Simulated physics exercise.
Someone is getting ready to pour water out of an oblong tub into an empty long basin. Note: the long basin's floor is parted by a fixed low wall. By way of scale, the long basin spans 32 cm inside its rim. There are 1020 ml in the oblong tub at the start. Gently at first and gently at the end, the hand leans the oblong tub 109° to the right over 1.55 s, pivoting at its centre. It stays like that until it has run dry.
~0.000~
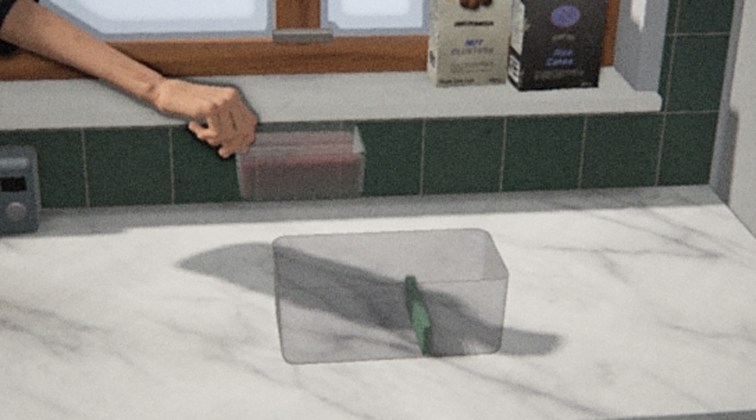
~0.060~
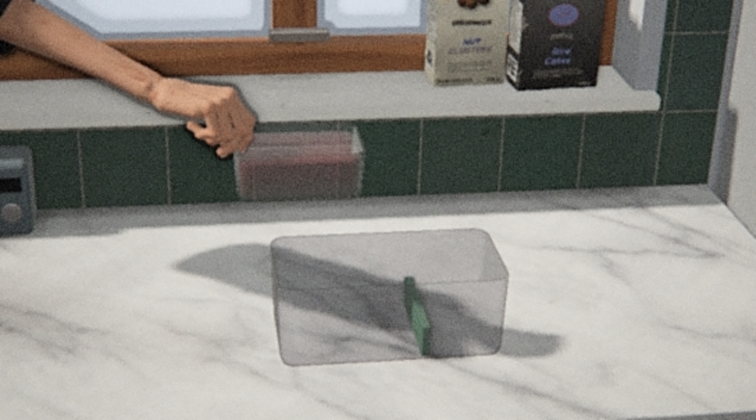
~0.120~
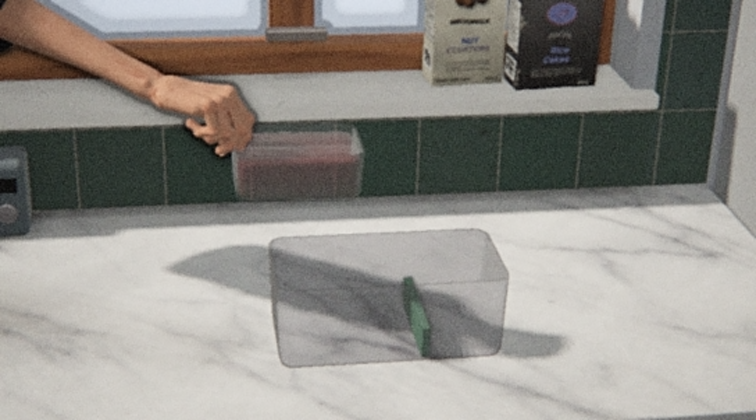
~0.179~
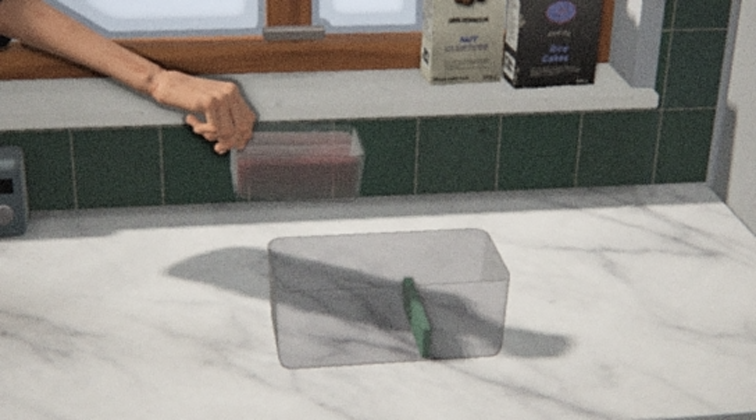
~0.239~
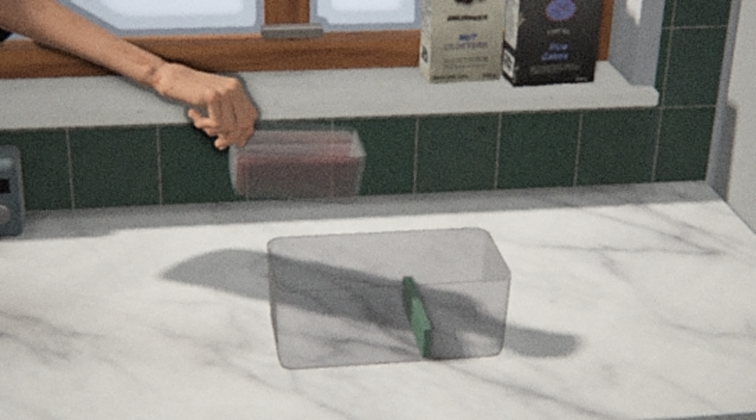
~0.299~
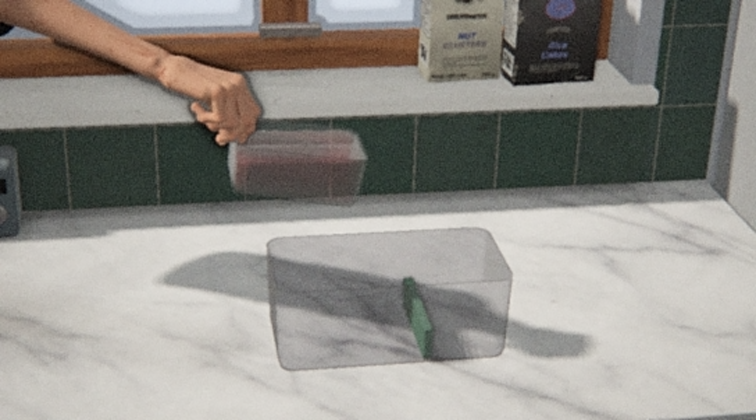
A hand slowly leans an oblong tub slightly to the right above a long basin.
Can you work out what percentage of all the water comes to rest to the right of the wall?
I would put it at 46 per cent.
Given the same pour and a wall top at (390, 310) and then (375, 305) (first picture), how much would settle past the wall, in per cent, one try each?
First 60, then 75 per cent.
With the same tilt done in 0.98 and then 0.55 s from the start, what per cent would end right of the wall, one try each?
Roughly 35 per cent the first time and 15 per cent the second.
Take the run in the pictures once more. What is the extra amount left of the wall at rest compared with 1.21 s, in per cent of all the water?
About 12 percent.
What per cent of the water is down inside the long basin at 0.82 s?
26 %, more or less.
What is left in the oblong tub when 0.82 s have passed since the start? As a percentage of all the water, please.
Some 38 % of it is still there.
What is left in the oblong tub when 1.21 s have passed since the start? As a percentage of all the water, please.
6 in a hundred, give or take.
After 0.82 s the tilt is 60° and 37 per cent is still to pour, 8 is left of the wall and 17 right of it.
After 1.21 s the tilt is 97° and 6 per cent is still to pour, 38 is left of the wall and 46 right of it.
After 1.61 s the tilt is 109° and 0 per cent is still to pour, 49 is left of the wall and 46 right of it.
After 2.05 s the tilt is 109° and 0 per cent is still to pour, 49 is left of the wall and 46 right of it.
In the end 49 per cent lies left of the wall, 46 right of it and 5 outside.
